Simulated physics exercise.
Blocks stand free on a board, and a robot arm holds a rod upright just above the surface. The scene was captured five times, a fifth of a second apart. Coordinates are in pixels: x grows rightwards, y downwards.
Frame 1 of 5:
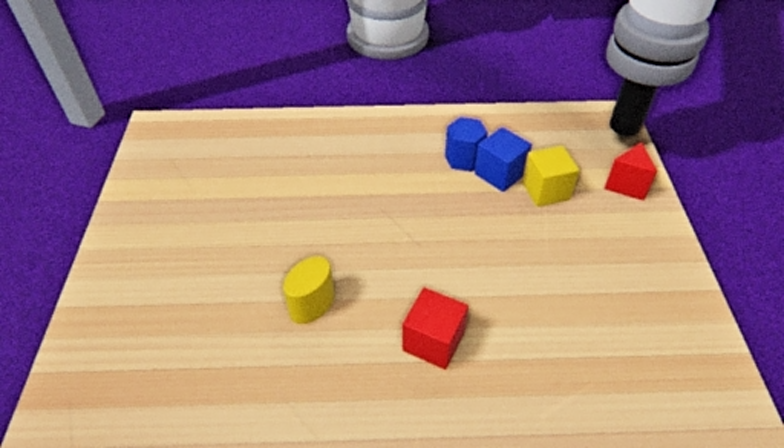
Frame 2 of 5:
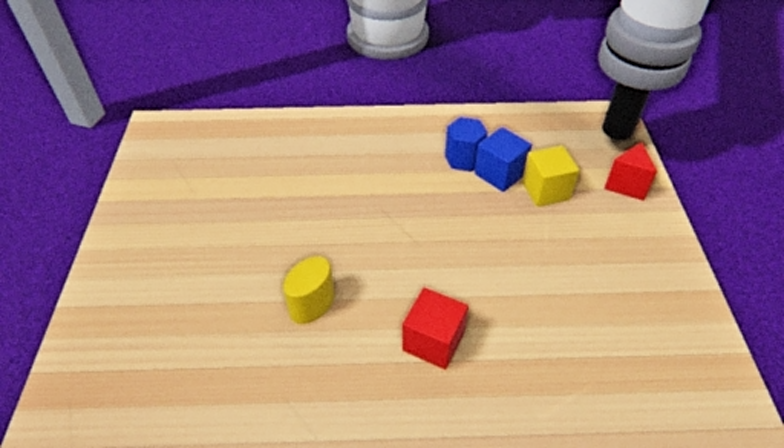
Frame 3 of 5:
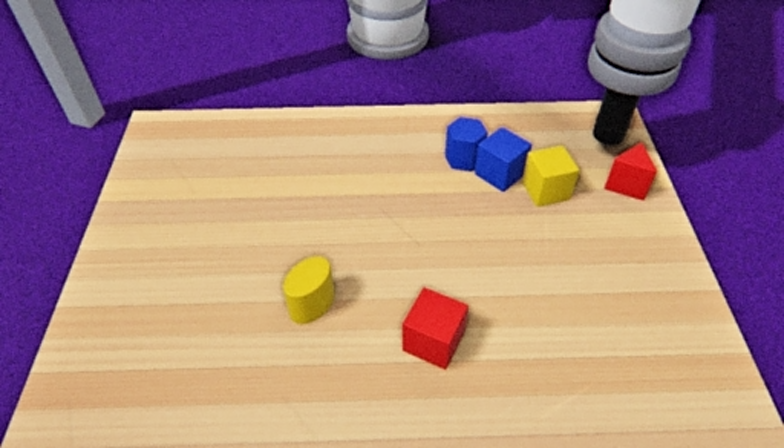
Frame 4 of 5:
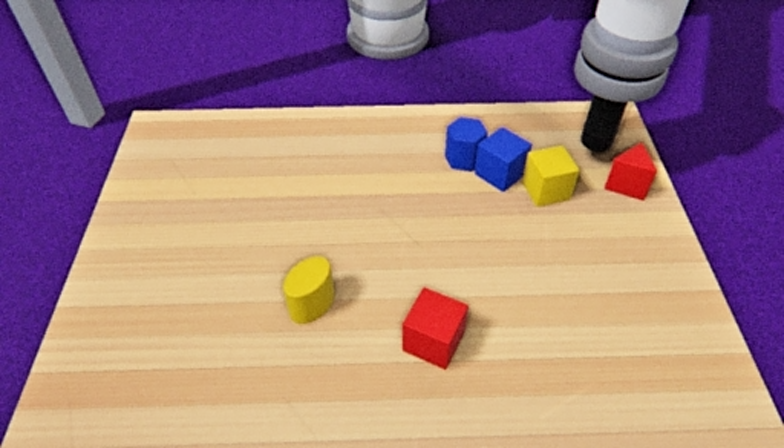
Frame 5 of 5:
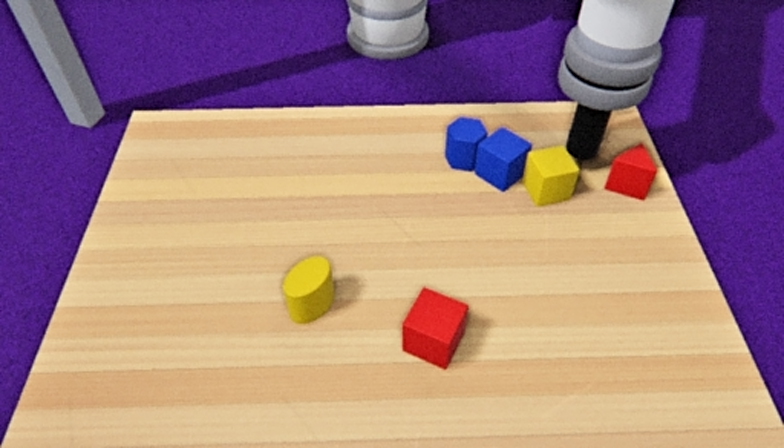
A robot arm holding a black rod moved slowly left and slightly forward from above the red triangular block until it was beside the yellow cube, while all the blocks on the wooden board stayed still.
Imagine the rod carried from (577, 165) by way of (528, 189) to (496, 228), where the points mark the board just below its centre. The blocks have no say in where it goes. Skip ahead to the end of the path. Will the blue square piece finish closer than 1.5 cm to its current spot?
Final answer: Yes.
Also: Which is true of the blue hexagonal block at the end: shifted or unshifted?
It will be resting on its spot.
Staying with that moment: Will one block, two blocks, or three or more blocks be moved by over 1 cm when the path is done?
Only one of them.
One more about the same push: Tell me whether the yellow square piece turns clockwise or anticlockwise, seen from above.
Viewed from the top, it goes anticlockwise.
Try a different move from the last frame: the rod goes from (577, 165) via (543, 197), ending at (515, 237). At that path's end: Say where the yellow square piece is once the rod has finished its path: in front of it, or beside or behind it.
My guess is it keeps its place ahead of the rod.
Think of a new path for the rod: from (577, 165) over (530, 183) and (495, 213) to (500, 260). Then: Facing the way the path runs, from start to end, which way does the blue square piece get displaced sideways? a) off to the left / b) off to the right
The one that fits is b, off to the right.
What follows on the original path. One third of the way, rod (547, 164); yellow square piece (542, 174), turned 30° anticlockwise.
Two thirds of the way, rod (519, 185); blue square piece (501, 143); yellow square piece (533, 198), turned 85° anticlockwise.
At the end, rod (498, 213); blue hexagonal block in place; blue square piece (501, 143); yellow square piece (533, 218), turned 125° anticlockwise; red three-sided block in place.
